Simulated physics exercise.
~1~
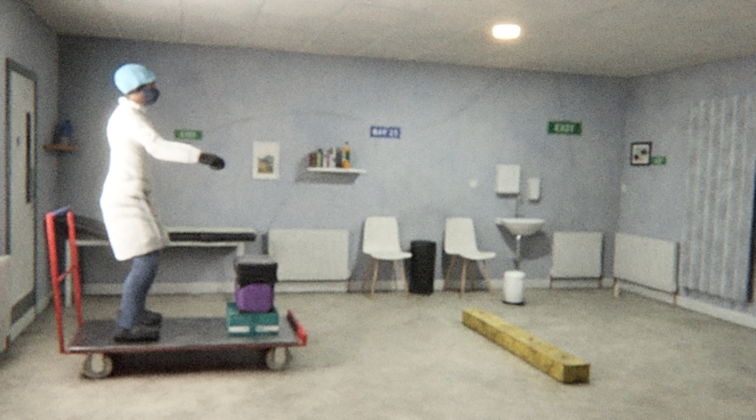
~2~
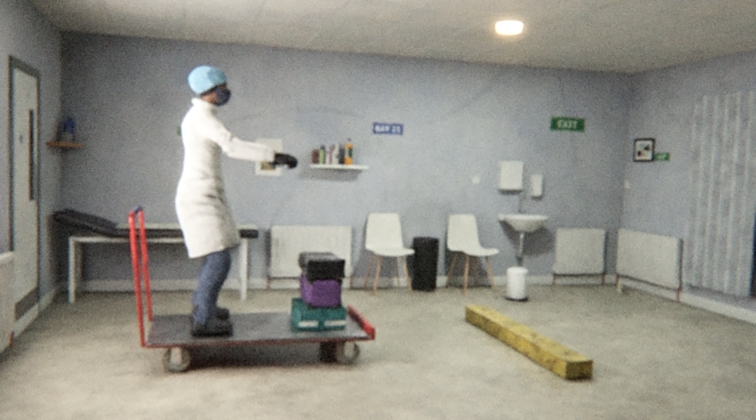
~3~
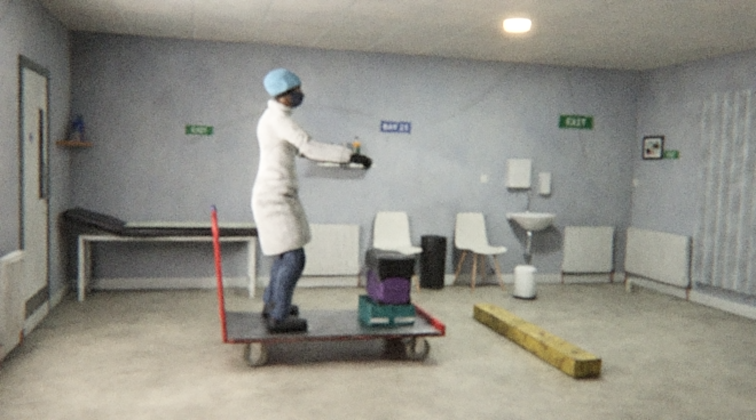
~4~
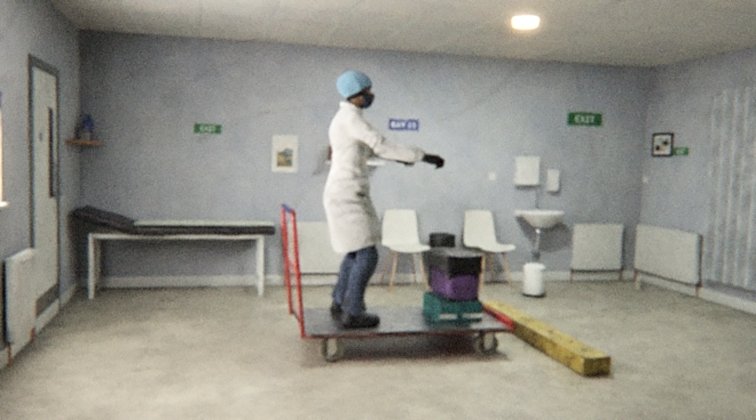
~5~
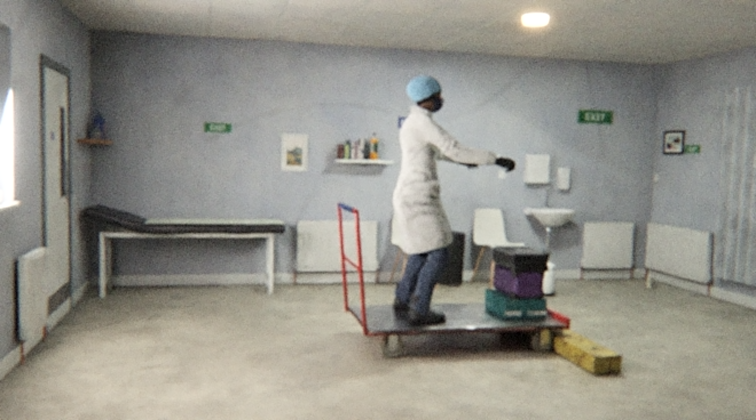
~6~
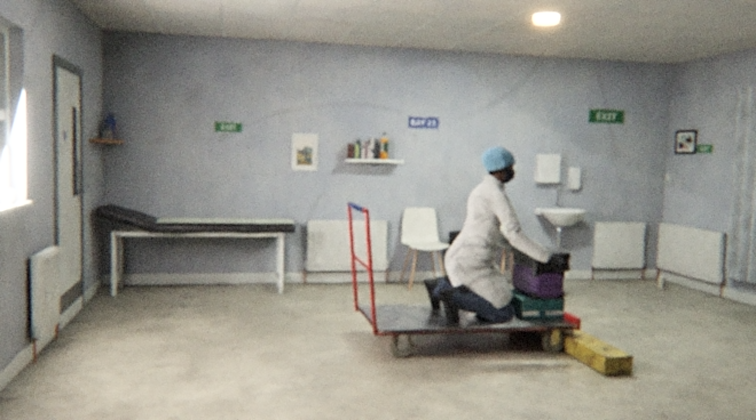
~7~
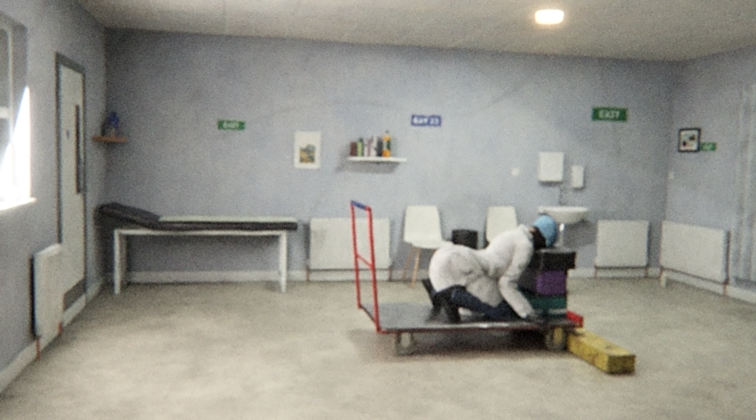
At the start, a figure in a white coat, blue cap and dark mask stands on a flatbed trolley with arms stretched forward, behind a stack of black, purple and teal cases. The trolley rolls right across a grey clinic-like room toward a yellow beam on the floor, while the view shifts slightly left. Its front reaches the beam and it stops short, staying level. The rider drops to the knees against the stack, then slumps forward, head down over the cases. At the end, the rider lies folded on the deck, and all three cases remain aboard, still stacked.
